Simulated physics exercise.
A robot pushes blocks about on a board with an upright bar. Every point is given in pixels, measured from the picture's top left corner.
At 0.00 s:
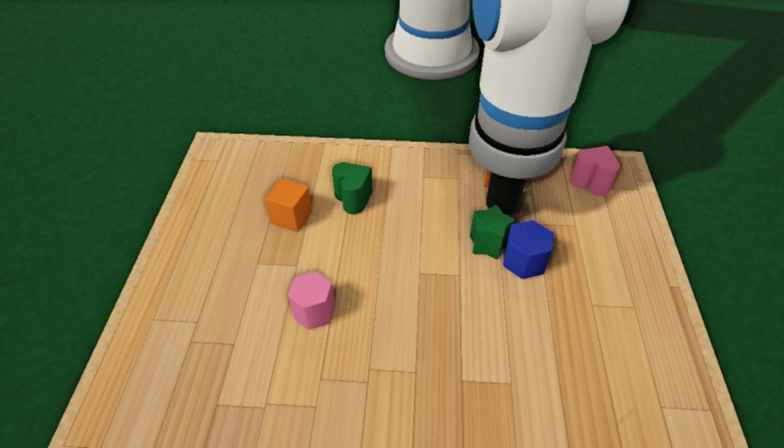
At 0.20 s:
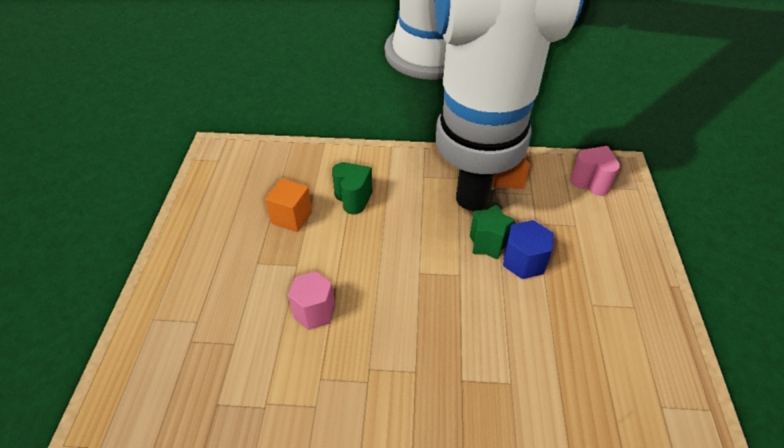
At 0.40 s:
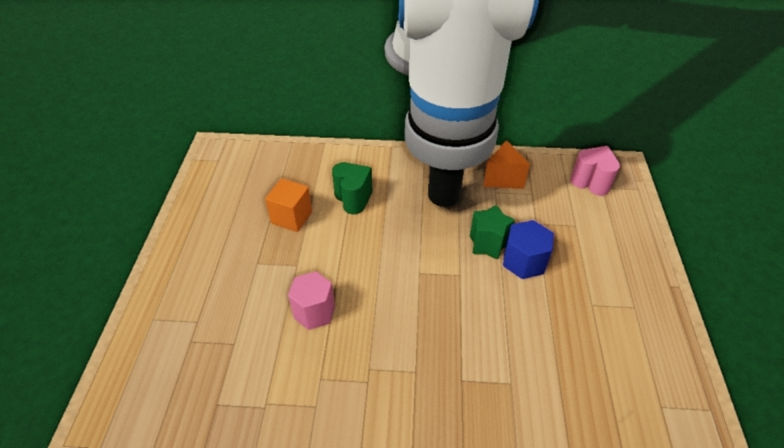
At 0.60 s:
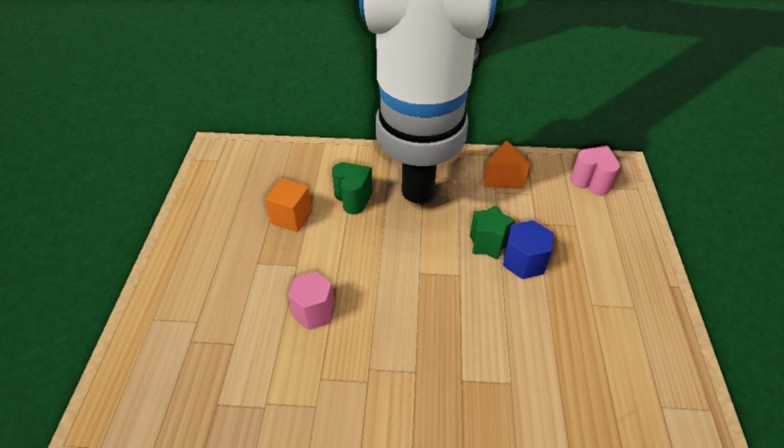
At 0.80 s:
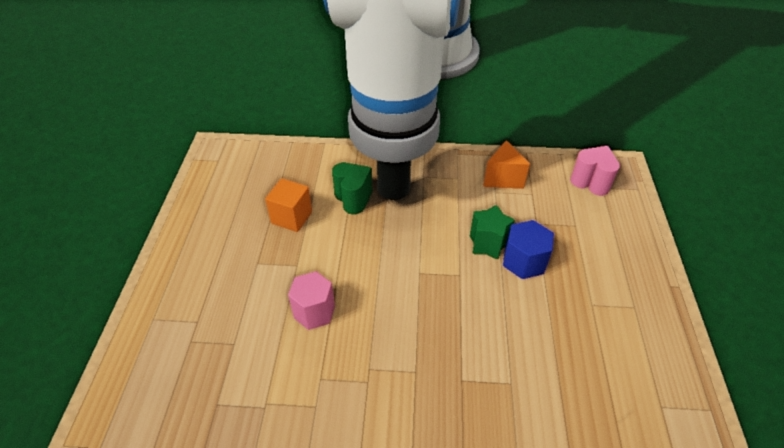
On a wooden board, a robot arm moving its black bar left past scattered coloured blocks, which all stay still.
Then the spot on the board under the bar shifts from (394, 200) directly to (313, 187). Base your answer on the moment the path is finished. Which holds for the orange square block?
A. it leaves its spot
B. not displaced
A (it leaves its spot)
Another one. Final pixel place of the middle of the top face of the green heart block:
My prediction: (278, 175).
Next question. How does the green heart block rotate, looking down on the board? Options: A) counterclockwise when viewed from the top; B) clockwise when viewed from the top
My answer is option A.
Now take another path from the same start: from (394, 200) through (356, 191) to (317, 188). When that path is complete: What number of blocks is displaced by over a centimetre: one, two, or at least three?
My best guess is that a pair of blocks move over 1 cm.
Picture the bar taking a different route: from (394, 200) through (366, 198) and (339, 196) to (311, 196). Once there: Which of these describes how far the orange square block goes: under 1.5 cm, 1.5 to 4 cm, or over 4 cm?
Middling, 1.5 to 4 cm.
The first path, step by step. One third of the way, bar at (365, 184); green heart block at (332, 175), turned 20° anticlockwise.
Two thirds of the way, bar at (338, 180); orange square block at (284, 193); green heart block at (304, 174), turned 40° anticlockwise.
At the end, bar at (311, 175); orange square block at (271, 198), turned 35° anticlockwise; green heart block at (278, 175), turned 70° anticlockwise.
